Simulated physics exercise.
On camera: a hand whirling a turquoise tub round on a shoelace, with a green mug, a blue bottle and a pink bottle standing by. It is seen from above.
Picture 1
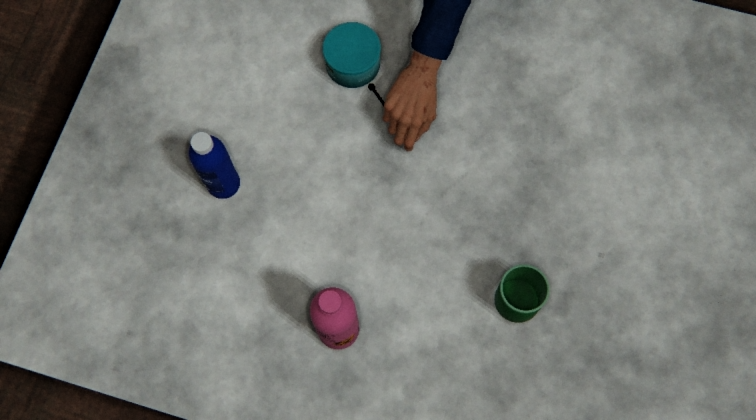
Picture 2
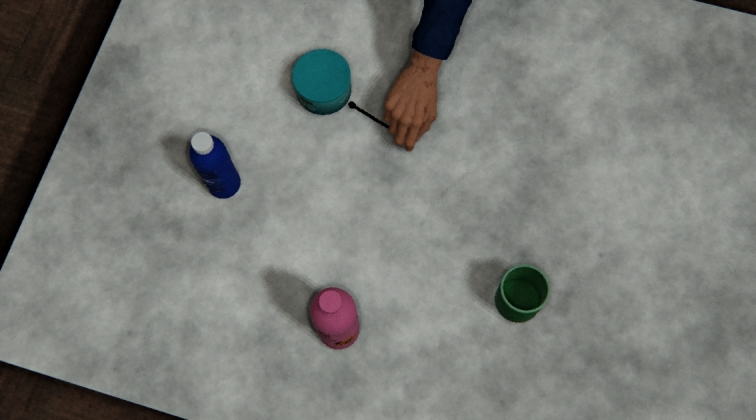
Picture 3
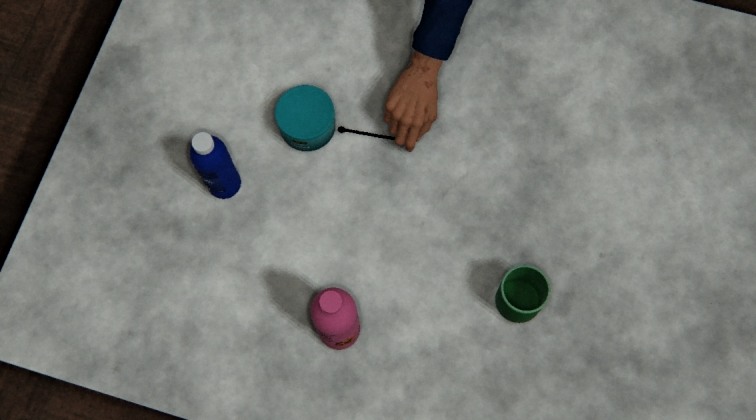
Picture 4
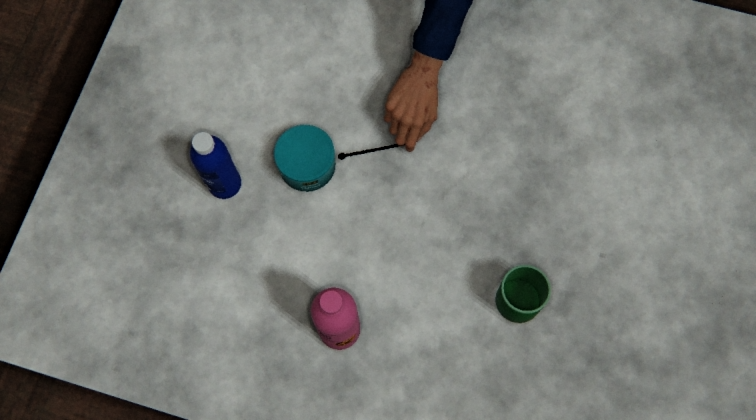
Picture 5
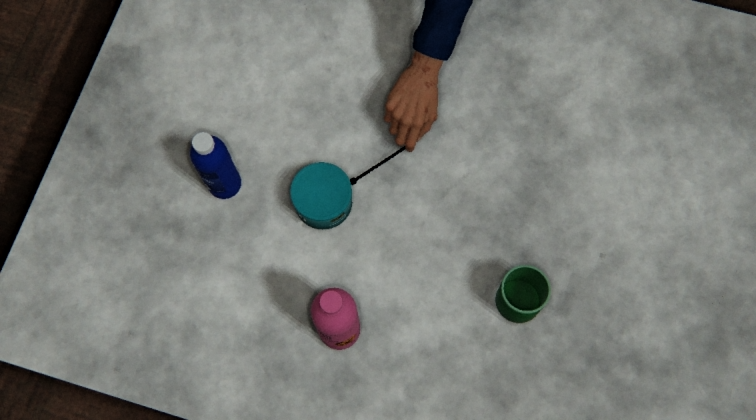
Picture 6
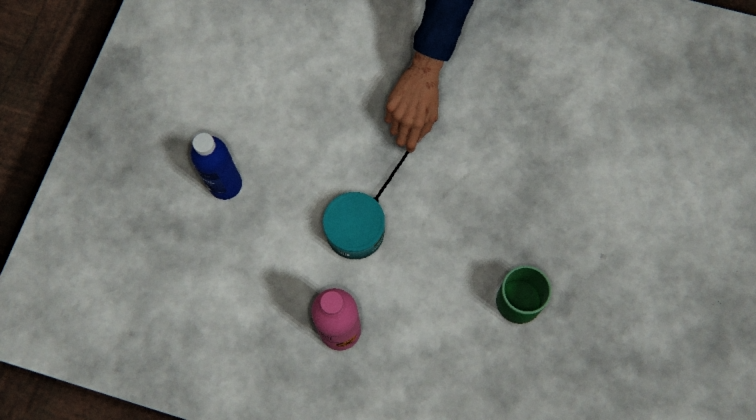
At the start, a turquoise tub sits left of a hand holding a dark cord tied to it, near the top of a pale surface. The tub swings anticlockwise around the hand, passing right of the blue bottle, then curves down and rightward to just above the pink bottle, while the green mug stays still.
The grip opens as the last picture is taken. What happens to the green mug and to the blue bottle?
As it turns out, the green mug takes the knock and the blue bottle stays untouched.
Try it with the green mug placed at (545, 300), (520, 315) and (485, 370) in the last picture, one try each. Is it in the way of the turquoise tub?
First try: It is touched; second try: It takes a knock; third try: It escapes.
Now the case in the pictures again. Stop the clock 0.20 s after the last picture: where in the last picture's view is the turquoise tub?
Close to (470, 279).
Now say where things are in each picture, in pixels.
The first frame shows turquoise tub (352, 47); green mug (525, 288); blue bottle (201, 141); pink bottle (330, 301).
The second frame shows turquoise tub (321, 75).
The third frame shows turquoise tub (304, 111).
The fourth frame shows turquoise tub (304, 152).
The fifth frame shows turquoise tub (321, 191).
The sixth frame shows turquoise tub (354, 221); green mug (527, 289); blue bottle (203, 142); pink bottle (332, 302); going round anticlockwise.
Then, 0.08 s later than the last view, tub near (435, 262).
Then, 0.20 s later than the last view, tub near (471, 279); green mug pushed aside.
Finally, tub near (470, 279); green mug pushed aside. The green mug is struck and the blue bottle remains clear.
